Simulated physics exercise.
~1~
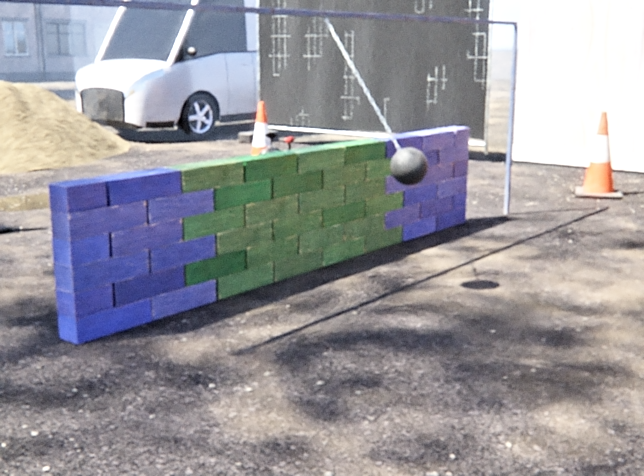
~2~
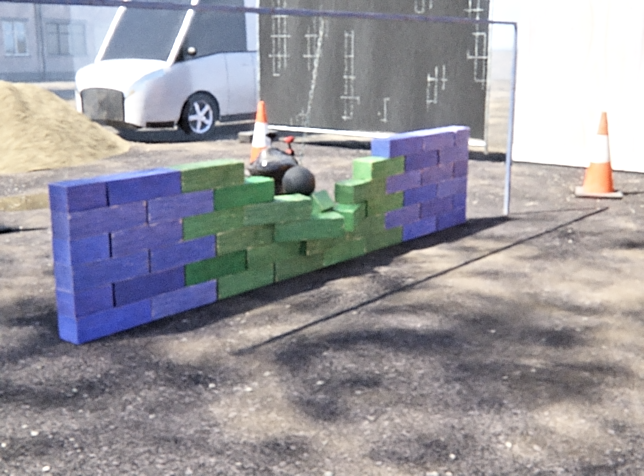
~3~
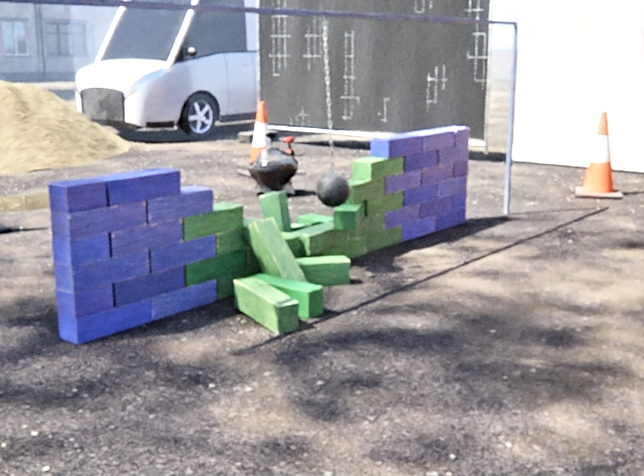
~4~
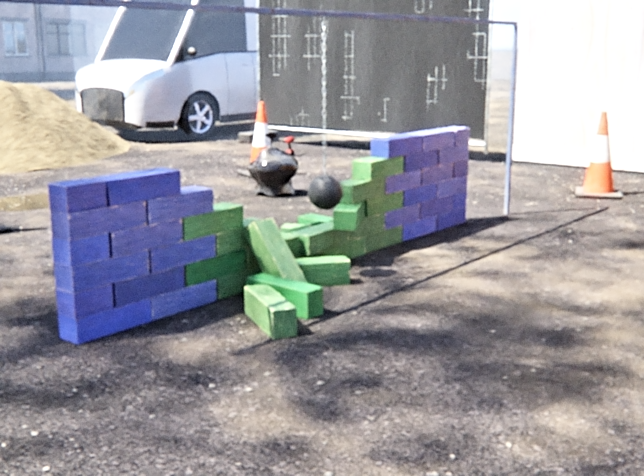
At first, a dark ball hangs on a line beside a long wall of blue and green blocks, with traffic cones and a white vehicle nearby. The ball swings left into the green middle section, and the top of the wall breaks open into a ragged dip. More green blocks then tumble toward the viewer as the ball moves back to the right, its line nearly upright. It shifts slightly left again above the gap. In the end, several green blocks lie heaped in front of the breach, while the blue sections still stand on both sides.
